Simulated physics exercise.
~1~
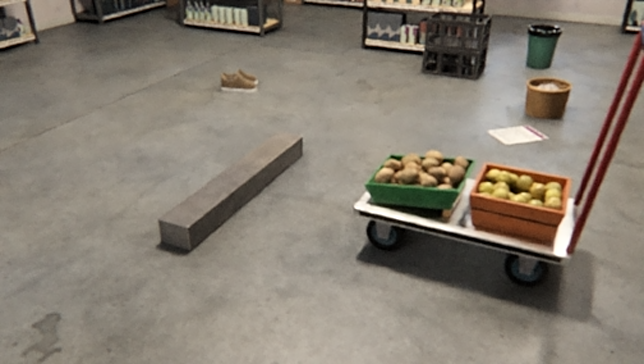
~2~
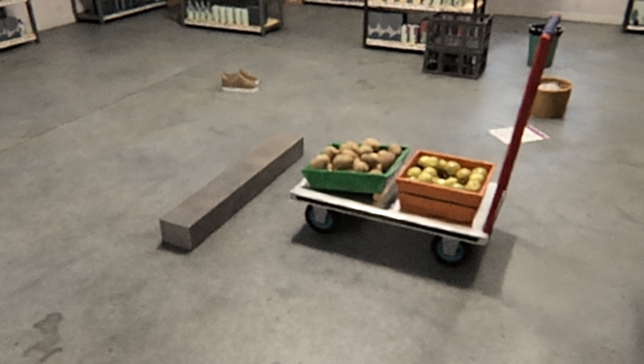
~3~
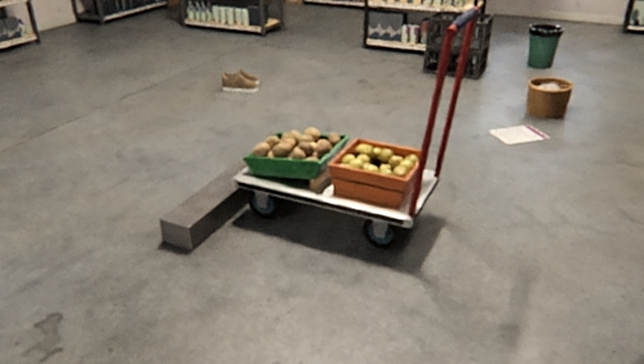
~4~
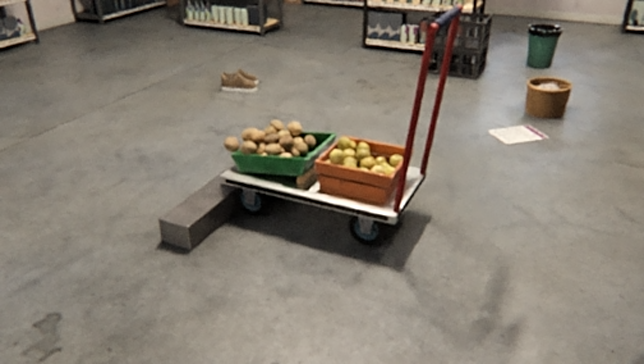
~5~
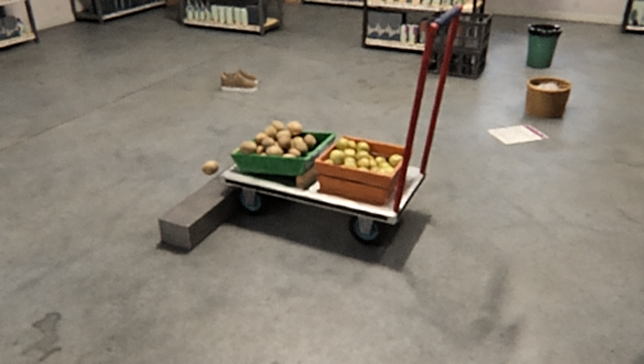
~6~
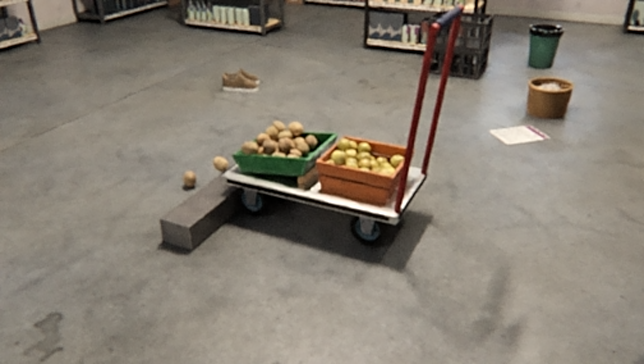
A trolley with a red handle rolls left across a grey concrete floor, carrying a green tub of brown potatoes and an orange tub of yellow apples. It closes in on a long kerb lying in its way, and its front end stops against it. The potatoes heap towards the left side of the green tub, and one comes out over that end. Another follows, and the two drop to the floor beyond the kerb. The trolley stays still, with both tubs in place, most potatoes still aboard and the apples all in their tub.
